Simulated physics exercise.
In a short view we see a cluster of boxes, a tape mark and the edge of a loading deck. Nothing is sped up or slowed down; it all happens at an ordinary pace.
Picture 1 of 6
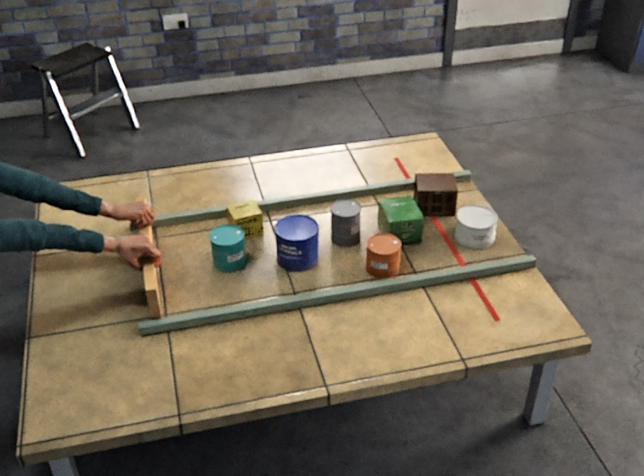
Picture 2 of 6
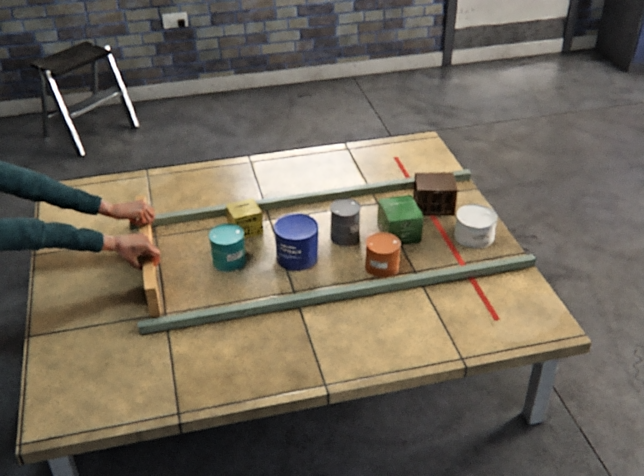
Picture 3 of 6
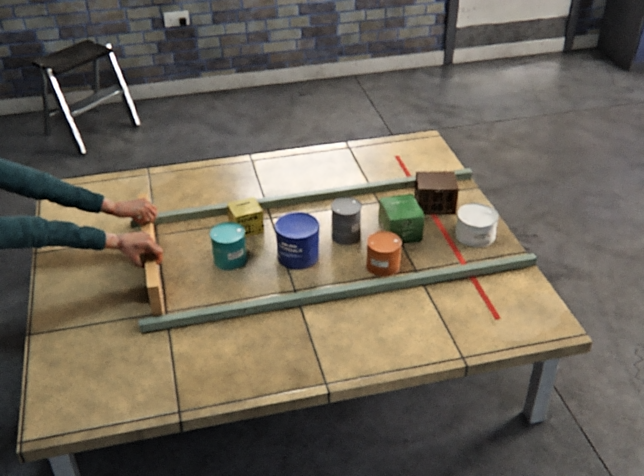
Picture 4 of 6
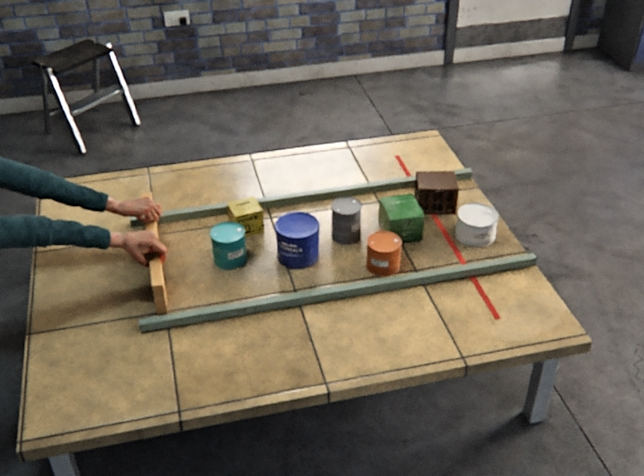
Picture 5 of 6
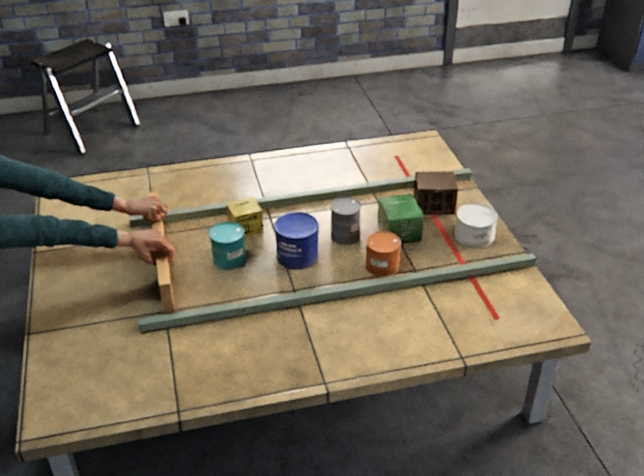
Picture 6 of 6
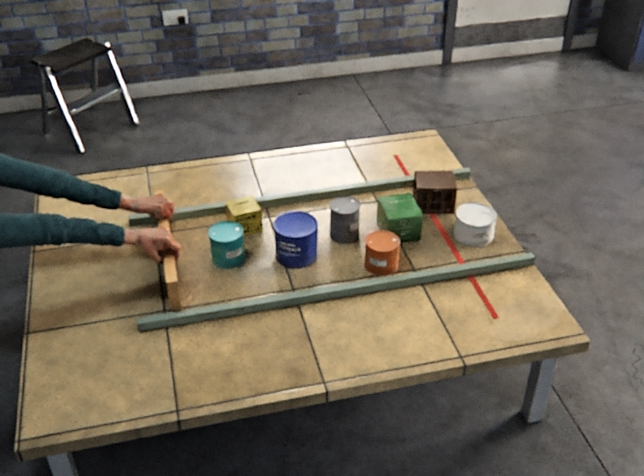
Two hands in dark teal sleeves slide a wooden plank slowly to the right along a tiled, tan platform, seen from above at an angle in a room with a brick wall and a step stool. Between two green rails sit turquoise, blue, grey, orange and white containers with yellow, green and brown boxes, near a red tape line. The plank shifts slightly while the containers, boxes and camera stay still.
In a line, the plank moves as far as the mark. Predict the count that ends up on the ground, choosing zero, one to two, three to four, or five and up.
The count is one to two.
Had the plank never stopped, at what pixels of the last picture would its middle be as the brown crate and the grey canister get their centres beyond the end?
When the brown crate crosses, the middle is near (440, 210); when the grey canister crosses, near (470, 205).
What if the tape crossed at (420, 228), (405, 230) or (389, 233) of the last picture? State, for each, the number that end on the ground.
Those tries give 0, 0 and 0.
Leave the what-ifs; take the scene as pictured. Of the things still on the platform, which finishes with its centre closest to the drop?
Brown crate.
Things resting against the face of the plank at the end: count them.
3 are in contact with it.
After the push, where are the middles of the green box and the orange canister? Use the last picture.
The first one ends at (495, 208), the second at (509, 241).
Soon after, none off yet; white canister at rest near (475, 224); brown crate at rest near (434, 192); green box at rest near (399, 218).
Then, none off yet; white canister at rest near (475, 224); brown crate at rest near (434, 192); green box moved a little near (419, 217).
At rest, the number that fall off is one or two; fallen, white canister.
